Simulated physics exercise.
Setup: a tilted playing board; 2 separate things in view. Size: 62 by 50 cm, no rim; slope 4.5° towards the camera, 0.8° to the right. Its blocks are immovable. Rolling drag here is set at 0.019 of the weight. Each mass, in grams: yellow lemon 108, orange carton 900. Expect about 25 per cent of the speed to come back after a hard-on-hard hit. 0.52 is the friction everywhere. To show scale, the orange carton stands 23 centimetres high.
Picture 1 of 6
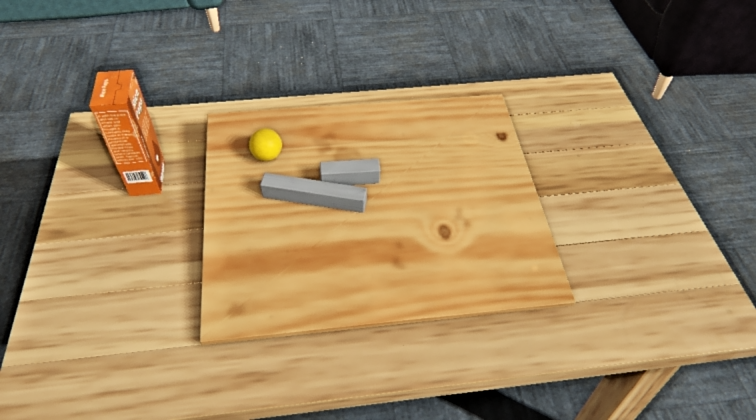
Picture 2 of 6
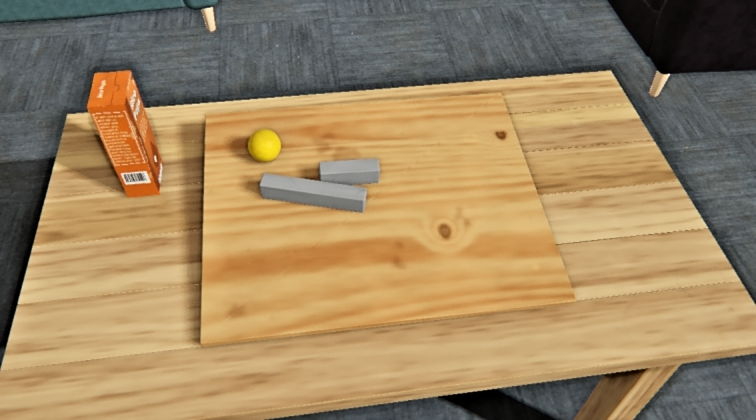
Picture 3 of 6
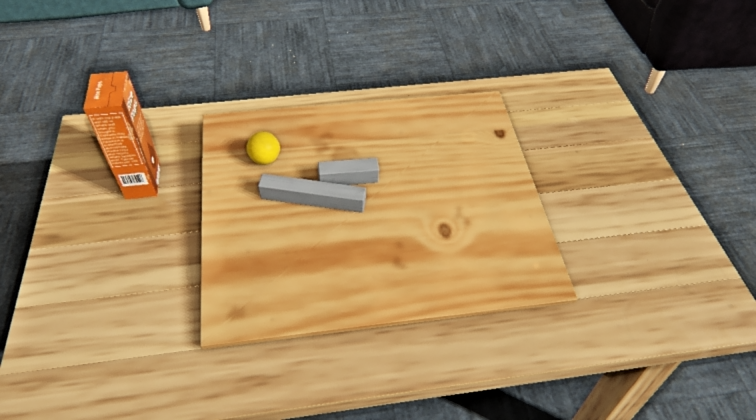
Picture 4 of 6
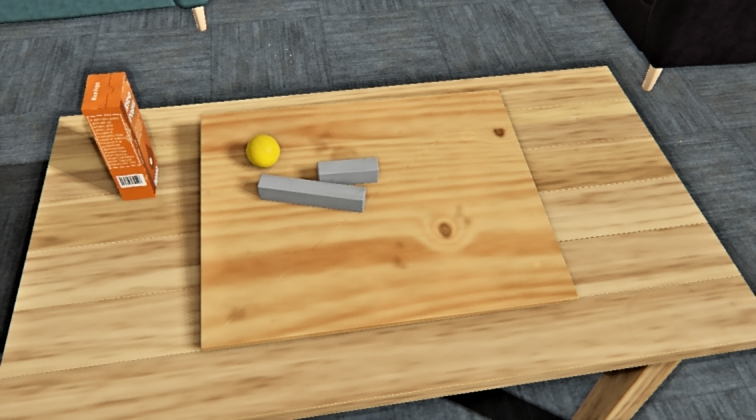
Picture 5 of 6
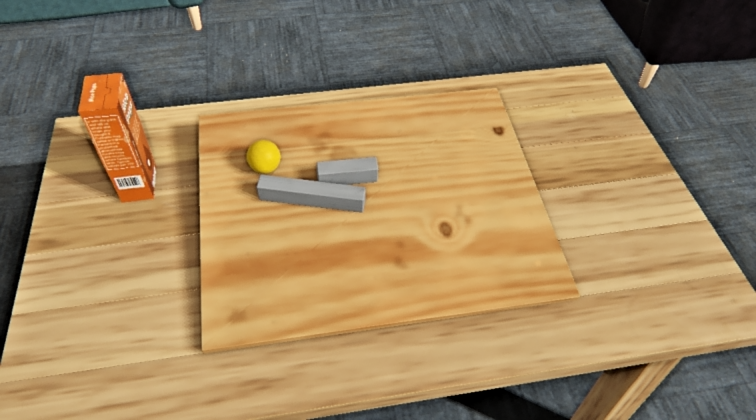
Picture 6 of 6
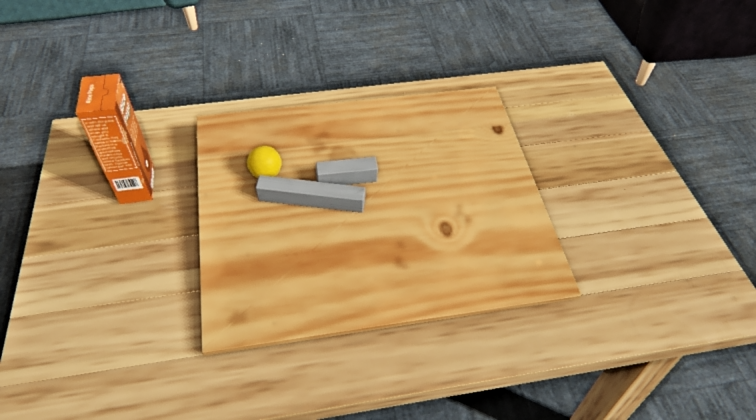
A wooden table on a grey carpeted floor, with a square wooden board lying on it, is seen from above and in front. A yellow lemon sits near the board's upper left, just beyond two grey blocks, and an orange carton stands on the left of the table. The lemon rolls a short way towards the viewer, up close to the longer block, while the view shifts very slightly.
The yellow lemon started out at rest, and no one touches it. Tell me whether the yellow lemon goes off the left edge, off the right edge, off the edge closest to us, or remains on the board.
It remains on the board.
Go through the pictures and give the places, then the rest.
In the first frame, 38 cm of board to the near edge; yellow lemon (265, 145); orange carton (131, 136).
In the second frame, 37 cm of board to the near edge; yellow lemon (265, 146); orange carton (129, 138).
In the third frame, 37 cm of board to the near edge; yellow lemon (264, 148); orange carton (126, 139).
In the fourth frame, 36 cm of board to the near edge; yellow lemon (263, 151); orange carton (124, 140).
In the fifth frame, 35 cm of board to the near edge; yellow lemon (264, 157); orange carton (122, 141).
In the sixth frame, 33 cm of board to the near edge; yellow lemon (265, 163); orange carton (119, 143).
Then, 0.20 s on from there, 33 cm of board to the near edge; yellow lemon near (272, 165).
Then, 0.40 s on from there, 32 cm of board to the near edge; yellow lemon near (278, 166).
In the end, 32 cm of board to the near edge; orange carton under 8 cm from the start. At the end, from the last picture's camera, yellow lemon near (281, 166).
